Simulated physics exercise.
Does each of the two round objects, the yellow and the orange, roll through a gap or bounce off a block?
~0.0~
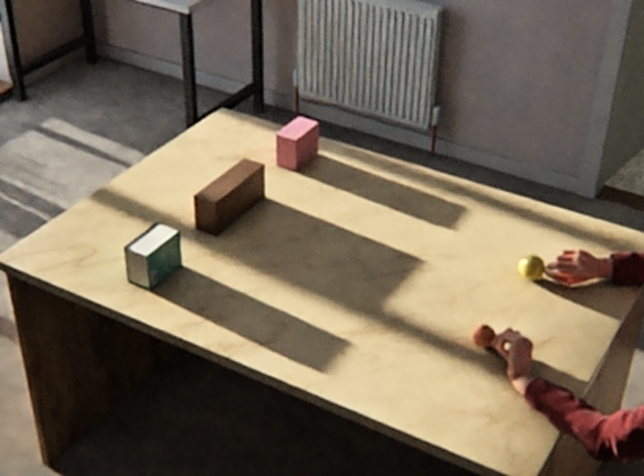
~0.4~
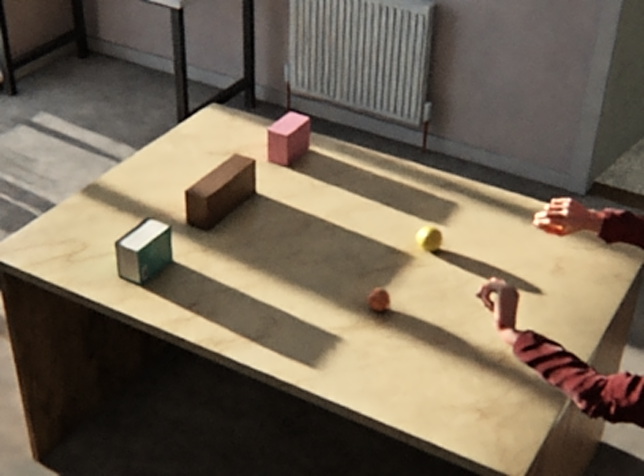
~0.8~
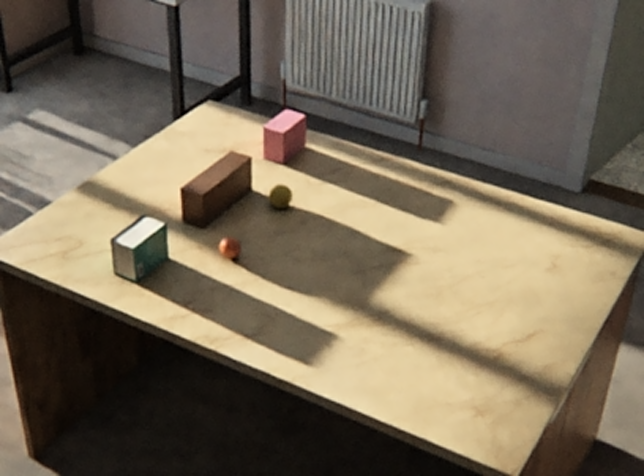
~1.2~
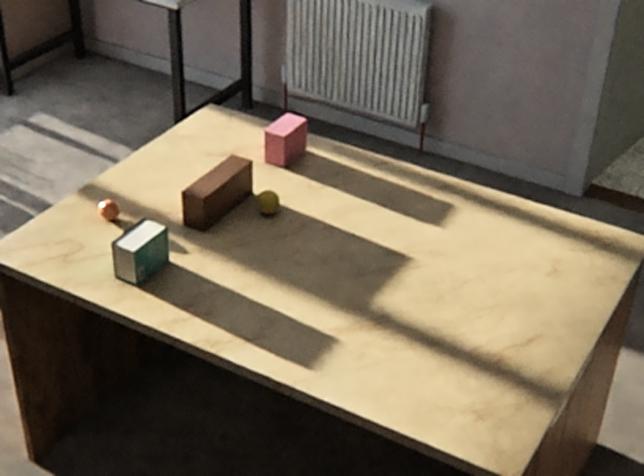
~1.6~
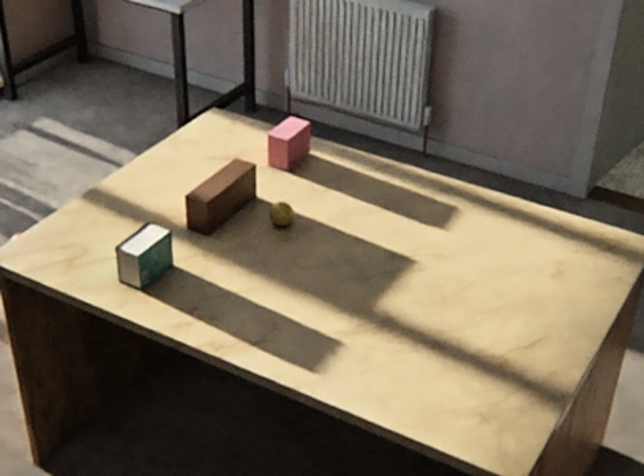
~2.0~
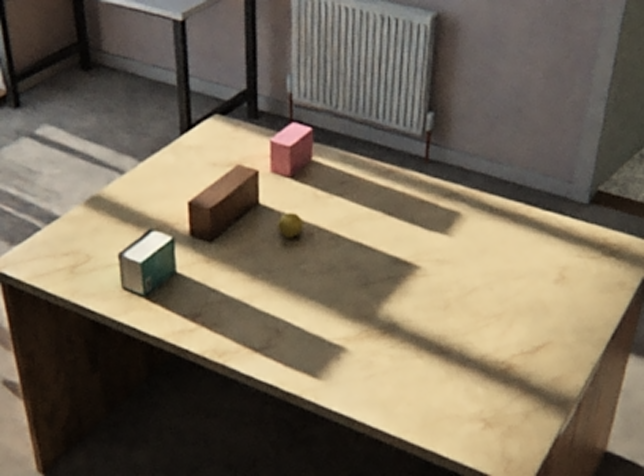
The yellow one bounces off the brown block and rolls back a little. The orange one rolls through the gap between the brown block and the turquoise book.
